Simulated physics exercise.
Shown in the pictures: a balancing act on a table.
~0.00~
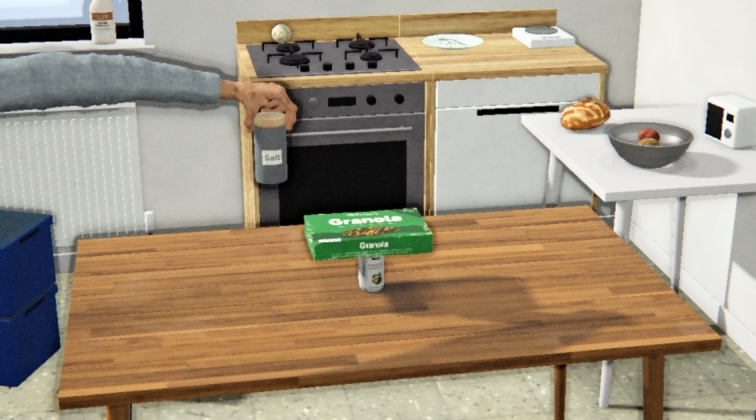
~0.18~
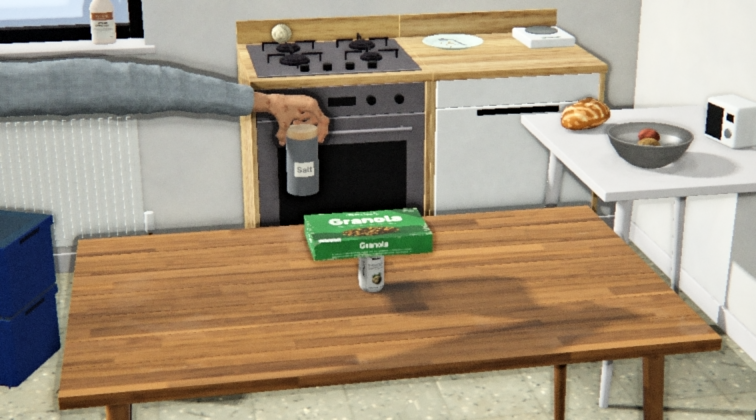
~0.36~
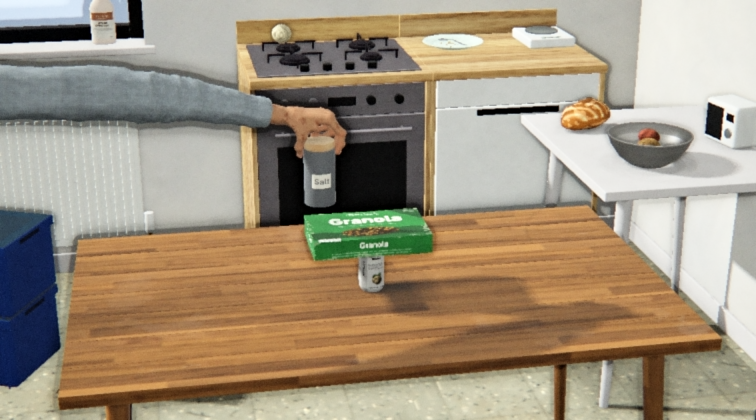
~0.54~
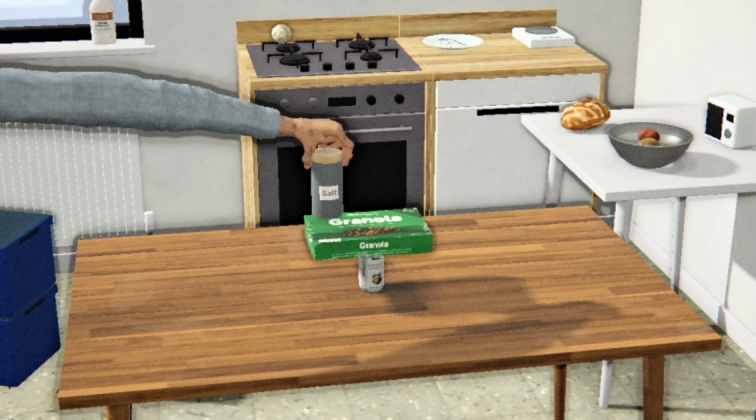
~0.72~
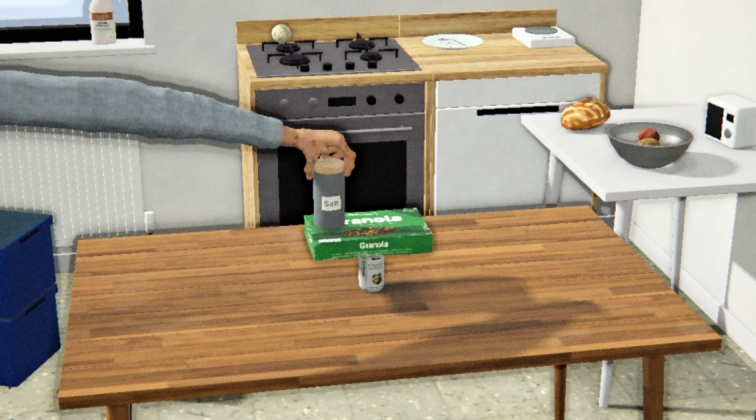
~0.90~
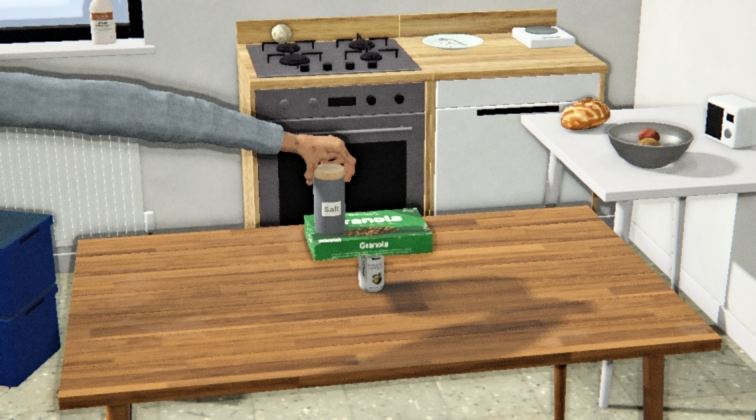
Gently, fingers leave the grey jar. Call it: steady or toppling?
Toppling.
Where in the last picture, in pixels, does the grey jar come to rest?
Near (279, 284).
By 1.40 s, grey jar now fallen; green packet tilted by 65°.
By 1.80 s, green packet on its side.
When it is over (3.5 s), fallen, grey jar and green packet; white can as before. End places, in pixels of the last picture, grey jar near (279, 284). The stack loses its balance.
